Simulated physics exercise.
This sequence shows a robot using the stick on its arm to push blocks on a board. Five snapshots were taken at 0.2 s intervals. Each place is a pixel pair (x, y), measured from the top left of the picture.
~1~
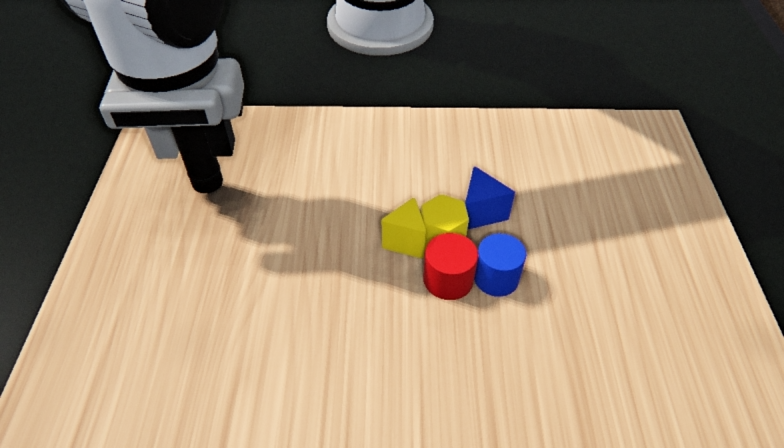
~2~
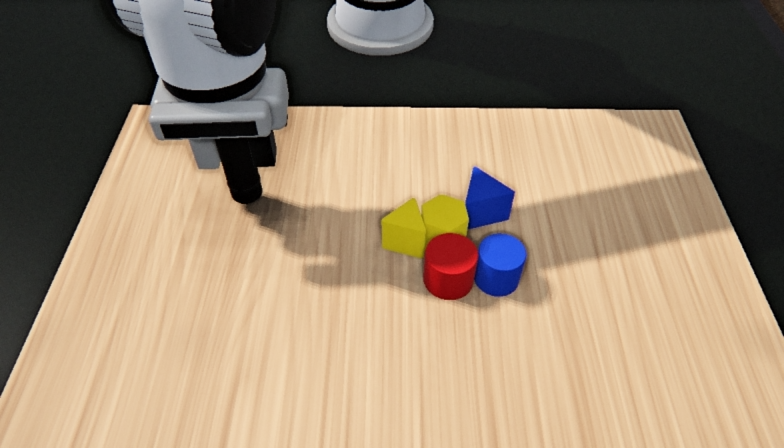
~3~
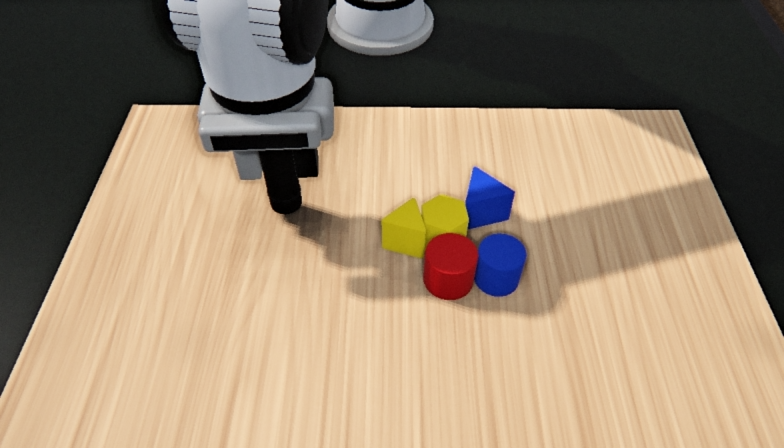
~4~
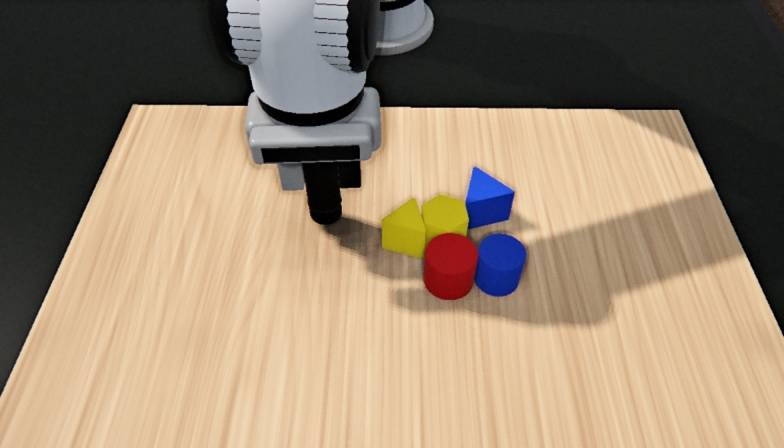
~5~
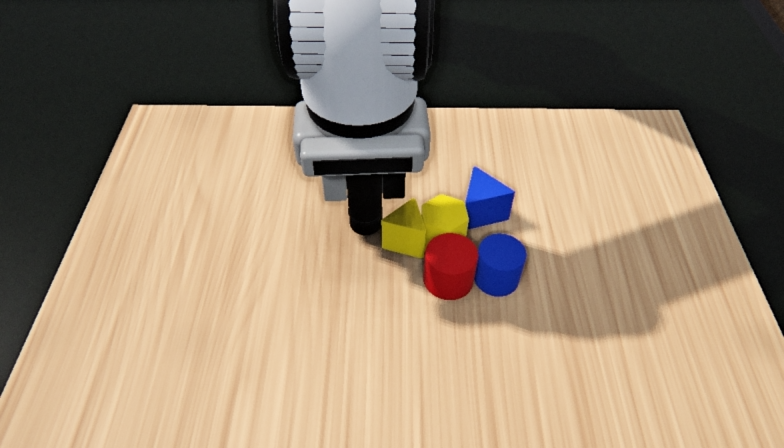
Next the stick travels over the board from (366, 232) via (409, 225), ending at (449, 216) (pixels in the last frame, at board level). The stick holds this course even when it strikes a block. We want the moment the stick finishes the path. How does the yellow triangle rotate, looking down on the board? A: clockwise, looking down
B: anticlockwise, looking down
Correct choice: A.
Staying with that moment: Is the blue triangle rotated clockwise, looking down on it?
My answer is no.
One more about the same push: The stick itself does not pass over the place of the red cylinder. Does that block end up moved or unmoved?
The push misses it.
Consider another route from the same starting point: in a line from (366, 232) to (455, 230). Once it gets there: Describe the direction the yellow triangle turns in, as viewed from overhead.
It turns clockwise.
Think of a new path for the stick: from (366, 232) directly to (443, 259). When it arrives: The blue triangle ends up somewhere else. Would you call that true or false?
Verdict: True.
The first path, step by step. Halfway along, stick (409, 217); yellow triangle (418, 222), turned 10° clockwise; yellow hexagon (455, 213); blue triangle (489, 186), turned 10° anticlockwise.
At the end, stick (450, 207); yellow triangle (418, 223), turned 20° clockwise; yellow hexagon (464, 216), turned 10° clockwise; red cylinder unmoved; blue triangle (492, 187), turned 25° anticlockwise.
